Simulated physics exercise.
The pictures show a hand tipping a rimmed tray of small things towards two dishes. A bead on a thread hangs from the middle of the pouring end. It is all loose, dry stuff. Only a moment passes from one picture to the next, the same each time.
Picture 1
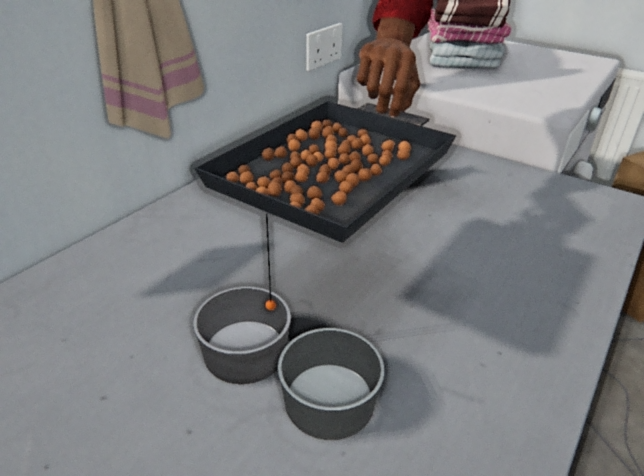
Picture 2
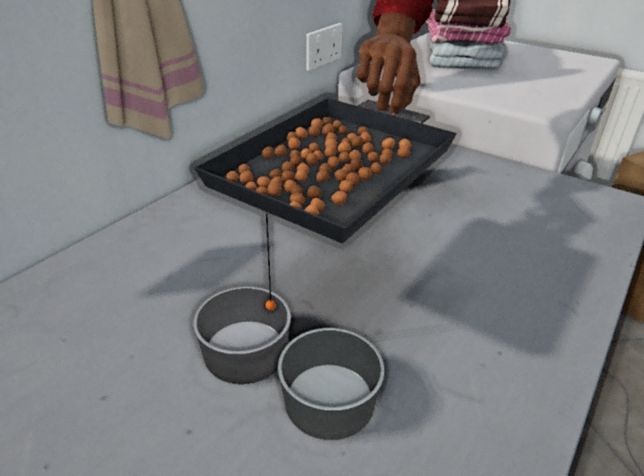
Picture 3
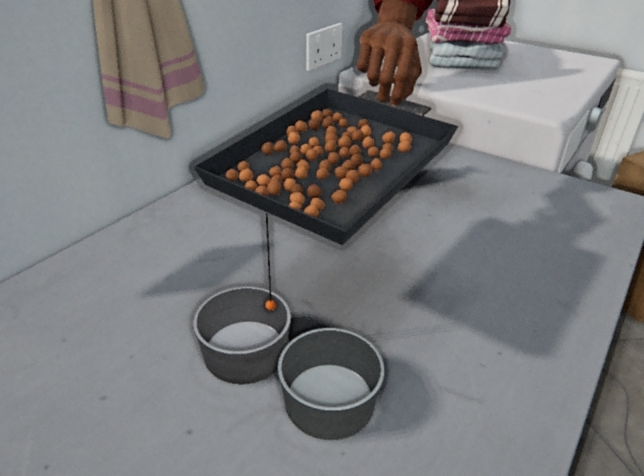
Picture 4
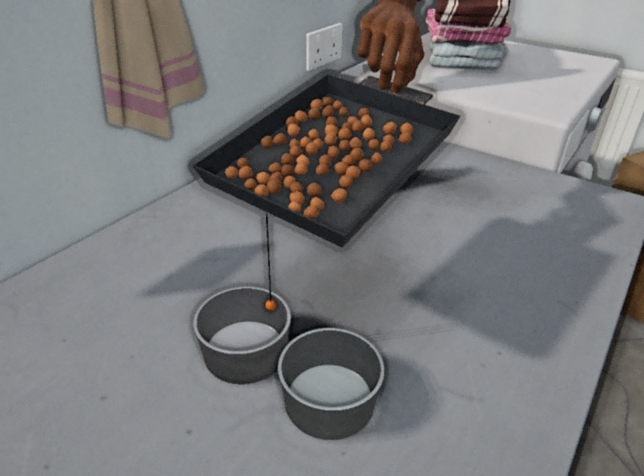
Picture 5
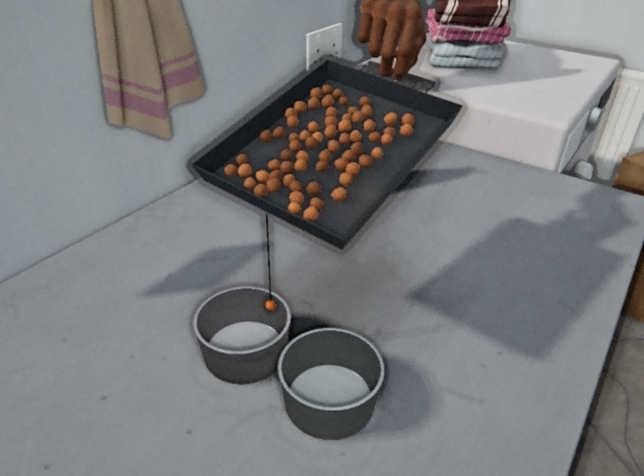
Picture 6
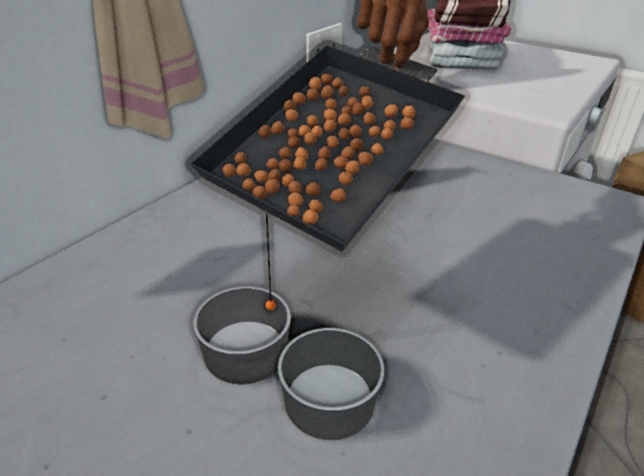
On a grey counter, a hand held a dark tray of hazelnuts above two round dishes, level at first, then gradually raised its far end, slanting the tray toward the near right corner.
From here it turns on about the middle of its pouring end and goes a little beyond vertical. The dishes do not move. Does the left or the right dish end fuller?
More goes to the right-hand dish.
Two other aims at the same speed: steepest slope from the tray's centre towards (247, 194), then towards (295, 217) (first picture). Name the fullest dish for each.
One: The dish on the left. Two: The right one.
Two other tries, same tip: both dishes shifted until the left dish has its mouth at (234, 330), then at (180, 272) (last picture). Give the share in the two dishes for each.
The first gives 90 %, the second 0 %.
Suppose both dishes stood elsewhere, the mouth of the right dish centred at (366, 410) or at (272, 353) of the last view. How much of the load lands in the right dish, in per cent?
About 20 and 50 per cent.
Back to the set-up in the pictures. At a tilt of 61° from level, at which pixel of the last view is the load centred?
Around (313, 195).
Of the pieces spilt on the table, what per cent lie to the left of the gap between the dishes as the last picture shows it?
Roughly 90 in a hundred.
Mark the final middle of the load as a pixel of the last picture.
Around (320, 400).
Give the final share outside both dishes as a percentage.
Roughly 30 in a hundred.
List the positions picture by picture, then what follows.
Corners of the pouring end near (204, 167) and (344, 221), level; middle of the load near (313, 161), hazelnuts; left dish near (212, 360); right dish near (301, 415); bead on its thread near (271, 305), in the first picture.
Corners of the pouring end near (204, 167) and (343, 222), level; middle of the load near (313, 159), in the second picture.
Corners of the pouring end near (203, 166) and (343, 225), tipped barely, lowest at the right corner; middle of the load near (312, 155), in the third picture.
Corners of the pouring end near (202, 164) and (343, 228), tipped a little, lowest at the right corner; middle of the load near (312, 149), in the fourth picture.
Corners of the pouring end near (201, 163) and (342, 232), tipped a little, lowest at the right corner; middle of the load near (312, 143), in the fifth picture.
Corners of the pouring end near (200, 162) and (342, 236), tipped clearly, lowest at the right corner; middle of the load near (311, 139); left dish near (212, 360); right dish near (301, 415), in the sixth picture.
Shortly afterwards, tray tipped steeply; the whole lot on the tray.
Next, tray tipped right over; the bulk on the tray; a little in the right dish; a little outside both; only a few in the air.
Some moments later, tray tipped past a quarter turn; the bulk in the right dish; only a few in the left dish; near a quarter outside both.
In the end, tray tipped past a quarter turn; the bulk in the right dish; only a few in the left dish; near a quarter outside both.
